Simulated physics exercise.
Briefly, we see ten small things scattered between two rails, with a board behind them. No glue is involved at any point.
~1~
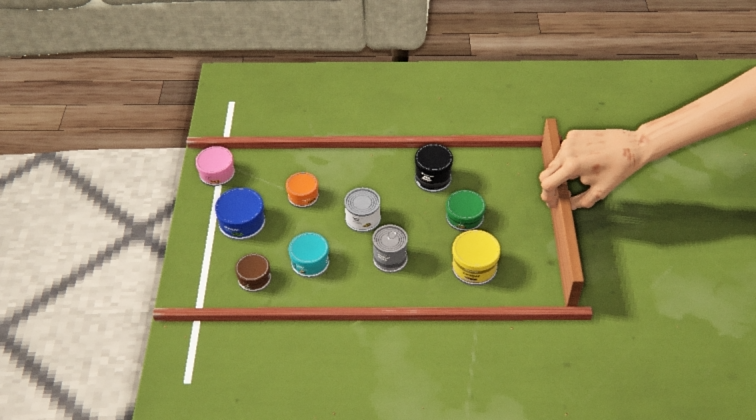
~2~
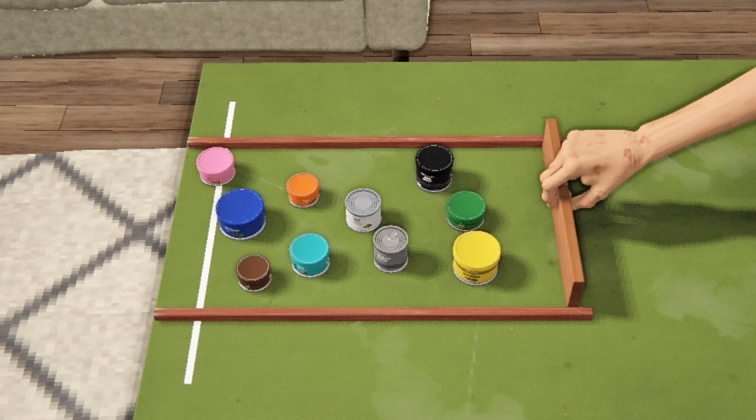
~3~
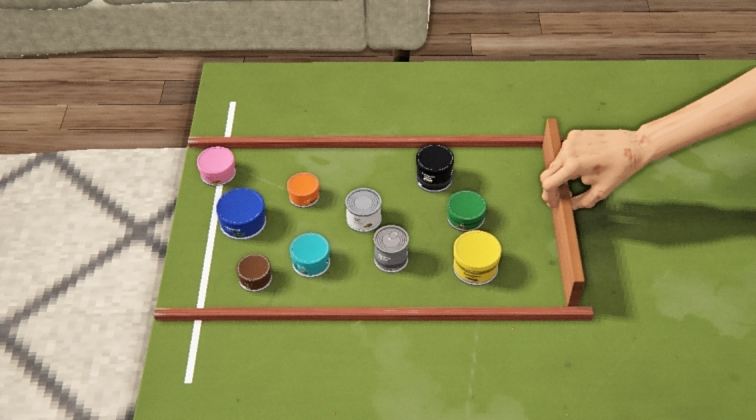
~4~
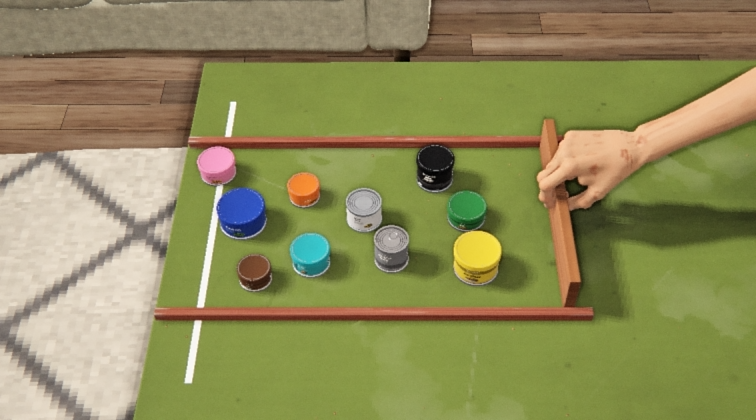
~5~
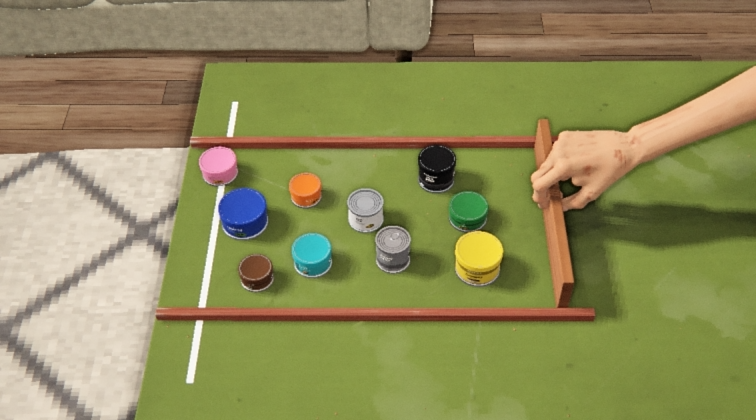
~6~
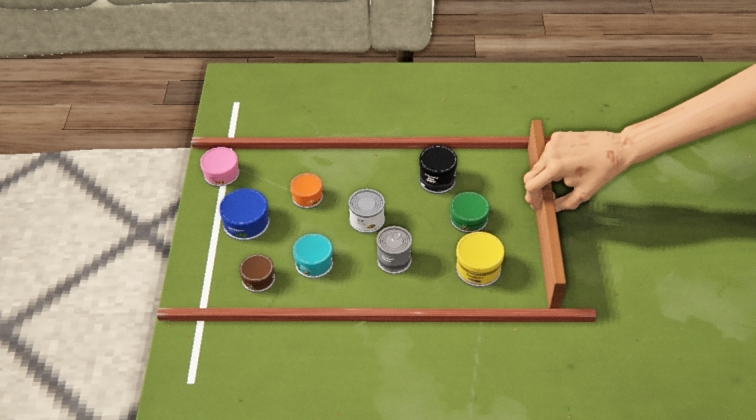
At the start, ten small tins of different colours and sizes sit scattered between two reddish rails on a green surface, near a white line, while a hand holds a wooden board at the right. Everything stays nearly still, then the hand slides the board slightly left, without touching the tins.
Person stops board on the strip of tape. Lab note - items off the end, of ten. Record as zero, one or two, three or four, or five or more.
Five or more spill over.
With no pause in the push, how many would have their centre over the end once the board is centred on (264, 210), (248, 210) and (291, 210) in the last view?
Result per place: 1; 1; 0.
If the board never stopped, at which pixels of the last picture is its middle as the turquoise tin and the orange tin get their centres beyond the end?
The middle would be close to (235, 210) and then close to (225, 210).
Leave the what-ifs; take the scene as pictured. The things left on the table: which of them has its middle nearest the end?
Answer: The grey pot.
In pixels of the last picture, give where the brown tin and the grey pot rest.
In the last picture the first middle sits at (187, 294) and the other at (182, 227).
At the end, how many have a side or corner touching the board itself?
The figure is 4.
A little later, none off yet; pink tin at rest near (220, 167); blue tin at rest near (245, 215); brown tin at rest near (257, 273).
Next, none off yet; pink tin moving near (216, 165); blue tin shifted about its own width near (179, 221); brown tin shifted about its own width near (218, 288).
When it is over, the number that fall off is five or more; down, white pot, turquoise tin, orange tin, blue tin and pink tin.
